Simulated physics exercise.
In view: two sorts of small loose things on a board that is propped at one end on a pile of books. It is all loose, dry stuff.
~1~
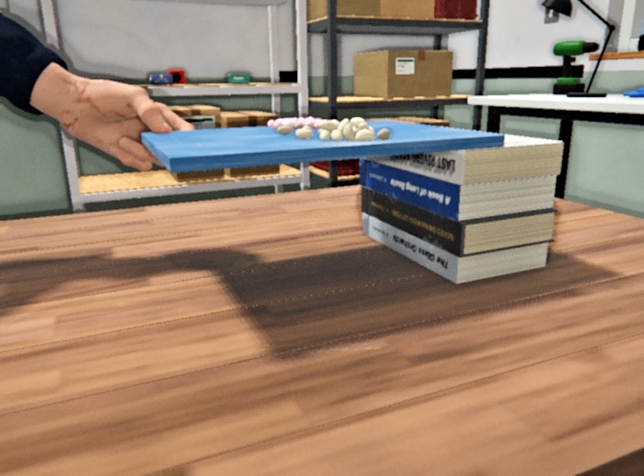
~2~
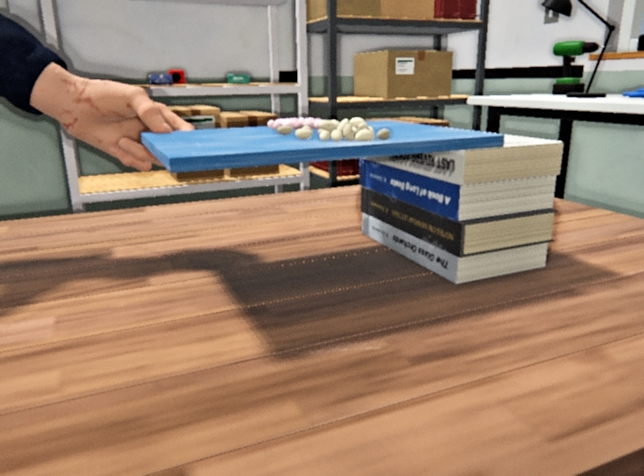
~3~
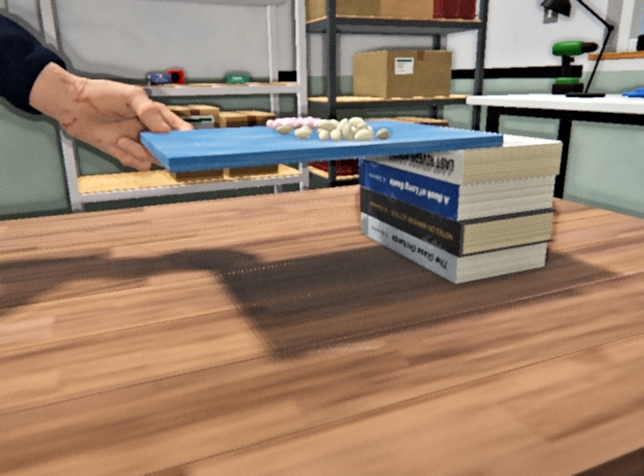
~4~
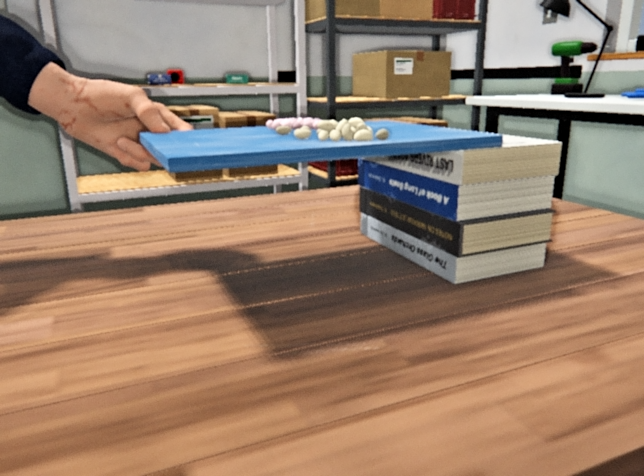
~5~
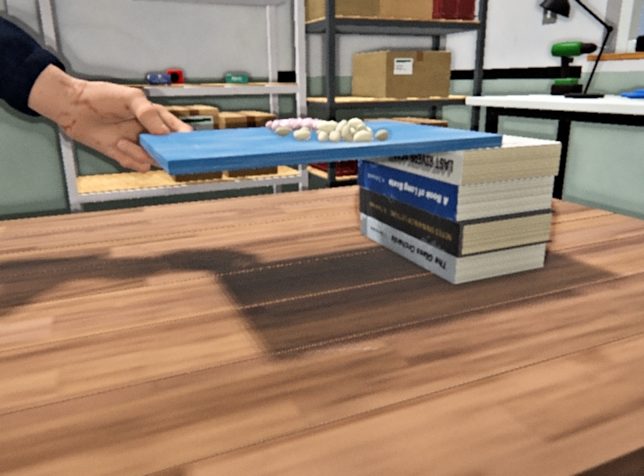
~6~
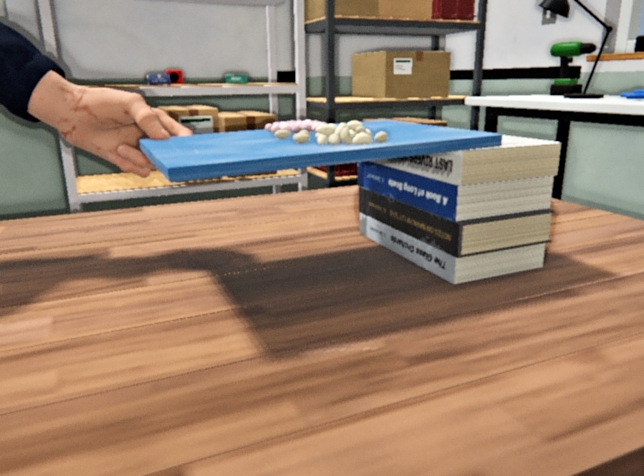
A hand in a dark sleeve, at the left, holds one end of a blue board almost still, then lowers it very slightly. The board's other end rests on a pile of four books at the right, with small white beans and pale pinkish pieces lying unmoving in two loose groups on top. The steady view looks across a wooden table in a workroom with shelves and boxes behind.
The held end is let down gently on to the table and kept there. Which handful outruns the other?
It is the far handful.
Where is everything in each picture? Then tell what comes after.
In the first frame, held end of the board near (181, 163), level; book pile near (450, 151), tall, over half the board's length; near handful near (347, 133), a few white beans; far handful near (302, 124), some sugar pearls.
In the second frame, held end of the board near (181, 163), level; far handful near (302, 124).
In the third frame, held end of the board near (180, 163), level; near handful near (347, 133).
In the fourth frame, held end of the board near (180, 163), level; far handful near (300, 124).
In the fifth frame, held end of the board near (180, 165), level; near handful near (346, 134).
In the sixth frame, held end of the board near (180, 172), down by 2°; book pile near (447, 151); near handful near (345, 137), not moving; far handful near (299, 127), not moving.
Then, 0.63 s on from there, board sloping at 18°; near handful the whole lot still on the board; far handful the whole lot still on the board.
Then, 1.18 s on from there, board sloping at 30°; near handful all but a few still on the board; far handful mostly up to a board's length out.
Then, 1.65 s on from there, board resting at 31°; near handful mostly less than half a board's length out; far handful mostly one to two board lengths out, only a few gone off the table.
In the end, board resting at 31°; near handful mostly less than half a board's length out; far handful mostly more than two board lengths out, near half gone off the table; the far handful has gone farther.
